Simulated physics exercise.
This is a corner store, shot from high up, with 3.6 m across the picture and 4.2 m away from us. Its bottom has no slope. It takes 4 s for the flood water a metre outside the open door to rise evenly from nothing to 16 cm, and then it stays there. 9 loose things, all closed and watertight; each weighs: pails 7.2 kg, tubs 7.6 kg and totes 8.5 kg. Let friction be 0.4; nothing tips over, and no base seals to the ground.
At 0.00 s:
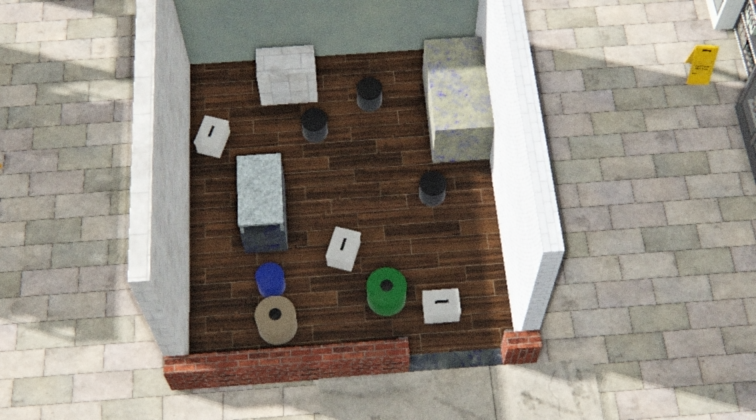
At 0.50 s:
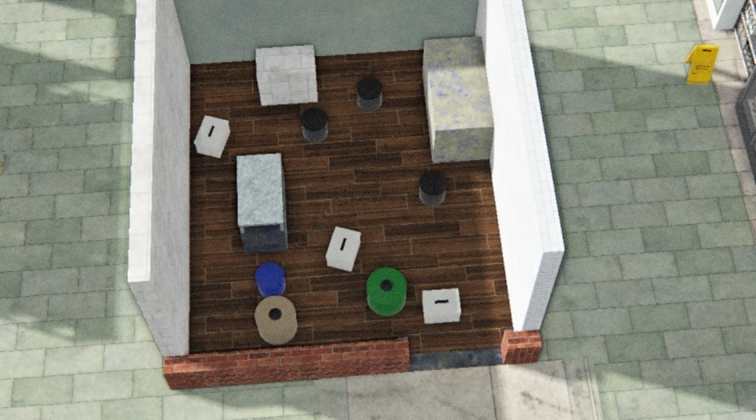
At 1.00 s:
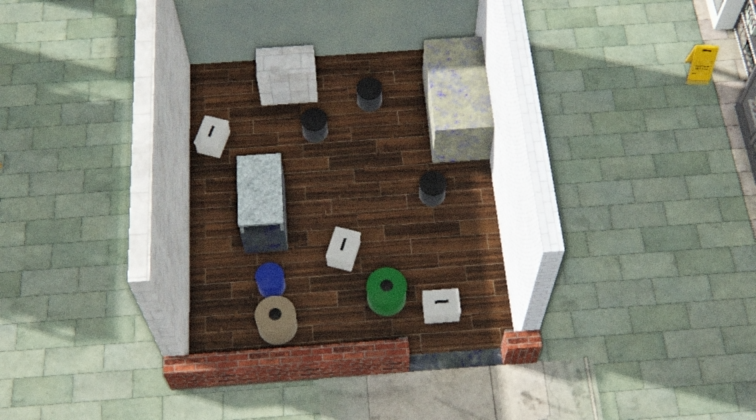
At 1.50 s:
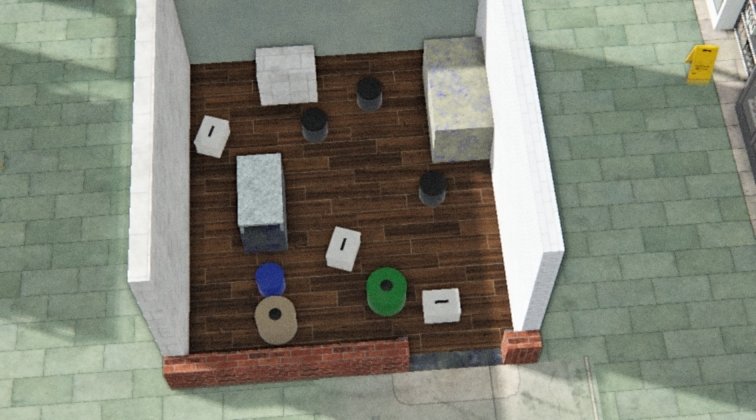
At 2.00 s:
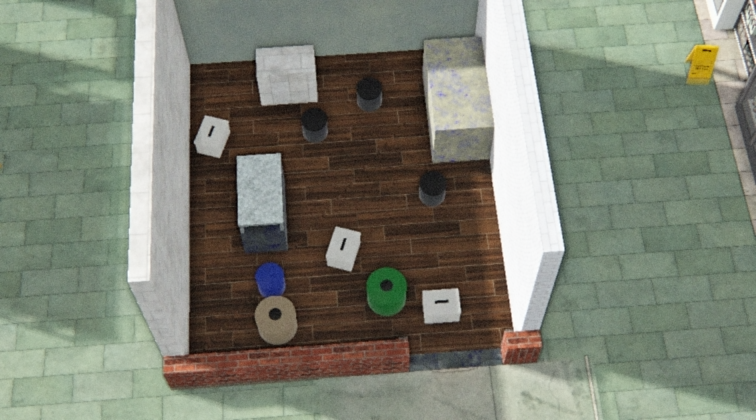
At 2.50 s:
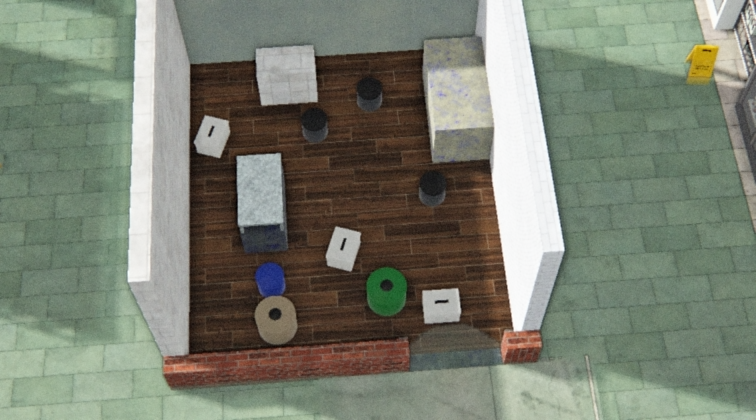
A small patch of water appears at the store's doorway while everything inside stays still.
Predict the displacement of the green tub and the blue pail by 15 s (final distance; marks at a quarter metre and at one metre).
Green tub: A short shift; blue pail: No real move.
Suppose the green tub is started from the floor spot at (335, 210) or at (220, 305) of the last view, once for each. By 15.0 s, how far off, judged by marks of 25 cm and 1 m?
Try one - it is swept a long way; try two - it is pushed slightly.
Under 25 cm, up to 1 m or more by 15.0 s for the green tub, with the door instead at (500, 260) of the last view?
Then the green tub would have gone a long way.
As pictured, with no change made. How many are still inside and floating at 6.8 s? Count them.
Of them, 1.
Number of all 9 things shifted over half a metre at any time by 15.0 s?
7 in all.
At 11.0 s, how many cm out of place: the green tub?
60 cm or so by then.
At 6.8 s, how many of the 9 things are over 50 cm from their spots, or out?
I get 2.
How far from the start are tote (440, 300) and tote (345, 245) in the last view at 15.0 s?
Shifts: 250 cm / 30 cm.
After 3.5 s the green tub is near (387, 286), 0.0 m from its start, aground; the blue pail is near (270, 276), 0.0 m from its start, aground; 0 afloat.
After 6.8 s the green tub is near (355, 276), 0.4 m from its start, aground; the blue pail is near (270, 276), 0.0 m from its start, aground; 1 afloat.
After 11.0 s the green tub is near (337, 297), 0.6 m from its start, aground; the blue pail is near (270, 276), 0.0 m from its start, aground; 1 afloat.
After 15.0 s the green tub is near (361, 306), 0.4 m from its start, afloat; the blue pail is near (270, 276), 0.0 m from its start, aground; 7 afloat.
